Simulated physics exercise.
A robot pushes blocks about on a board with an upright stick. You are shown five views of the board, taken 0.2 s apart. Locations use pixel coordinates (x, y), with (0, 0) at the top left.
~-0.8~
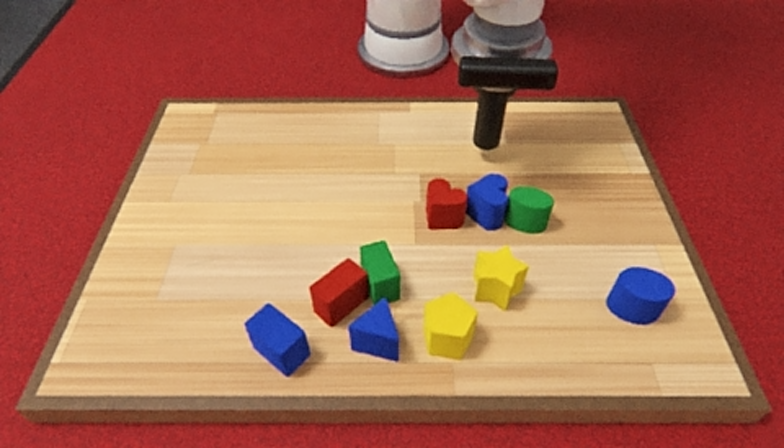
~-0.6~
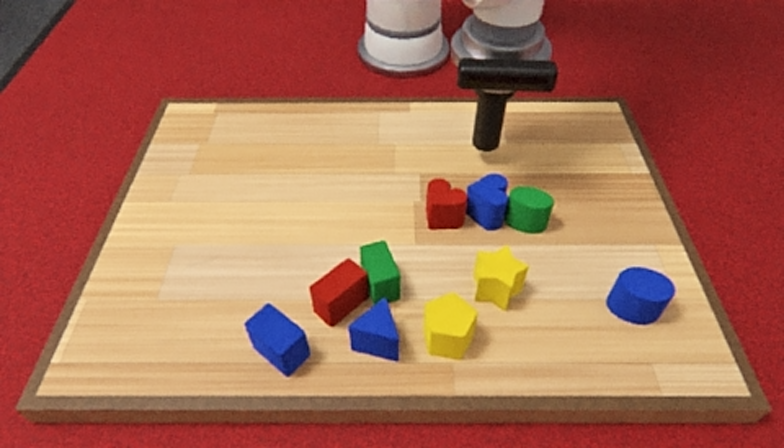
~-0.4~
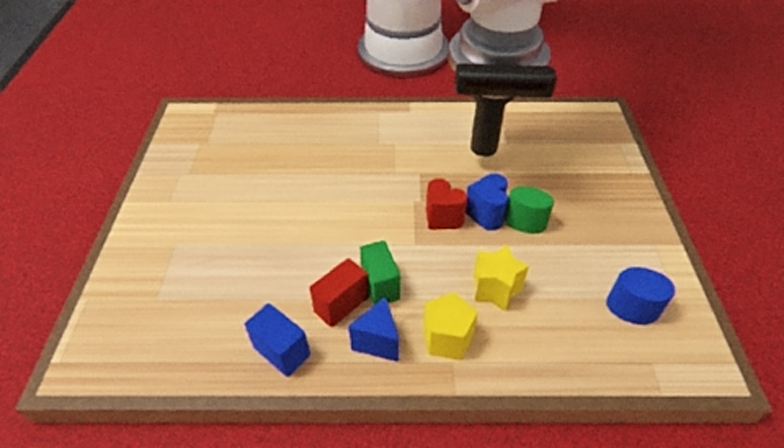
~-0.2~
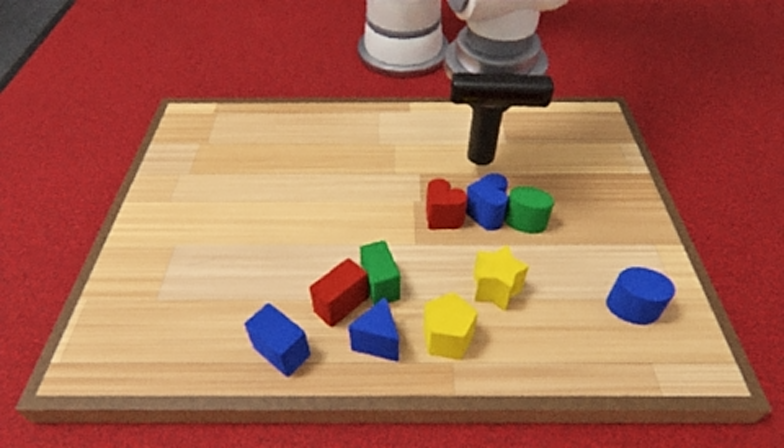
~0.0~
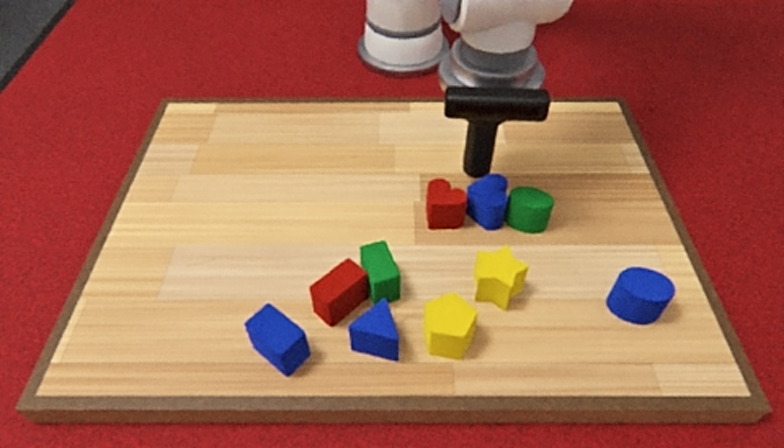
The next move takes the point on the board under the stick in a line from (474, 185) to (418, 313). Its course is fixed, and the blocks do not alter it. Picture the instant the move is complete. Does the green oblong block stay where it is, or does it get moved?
That block stays.
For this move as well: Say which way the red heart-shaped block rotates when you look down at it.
Viewed from above, clockwise.
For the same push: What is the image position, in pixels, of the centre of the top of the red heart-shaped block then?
Pixel (424, 209).
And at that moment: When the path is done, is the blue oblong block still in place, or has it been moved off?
It sits in its place.
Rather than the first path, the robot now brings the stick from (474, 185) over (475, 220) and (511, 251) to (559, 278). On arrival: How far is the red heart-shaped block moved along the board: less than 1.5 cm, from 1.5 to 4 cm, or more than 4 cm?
Range: Under 1.5 cm.
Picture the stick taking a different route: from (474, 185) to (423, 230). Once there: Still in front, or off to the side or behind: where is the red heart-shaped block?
Still in front.
The first path, step by step. One third of the way, stick (461, 207); red heart-shaped block (434, 201), turned 35° clockwise; blue heart-shaped block (496, 202), turned 30° anticlockwise.
Two thirds of the way, stick (442, 250); red heart-shaped block (424, 209), turned 80° clockwise; blue heart-shaped block (496, 202), turned 30° anticlockwise.
At the end, stick (419, 299); blue oblong block not moved; green oblong block not moved; red heart-shaped block (424, 209), turned 80° clockwise; blue heart-shaped block (496, 202), turned 30° anticlockwise.
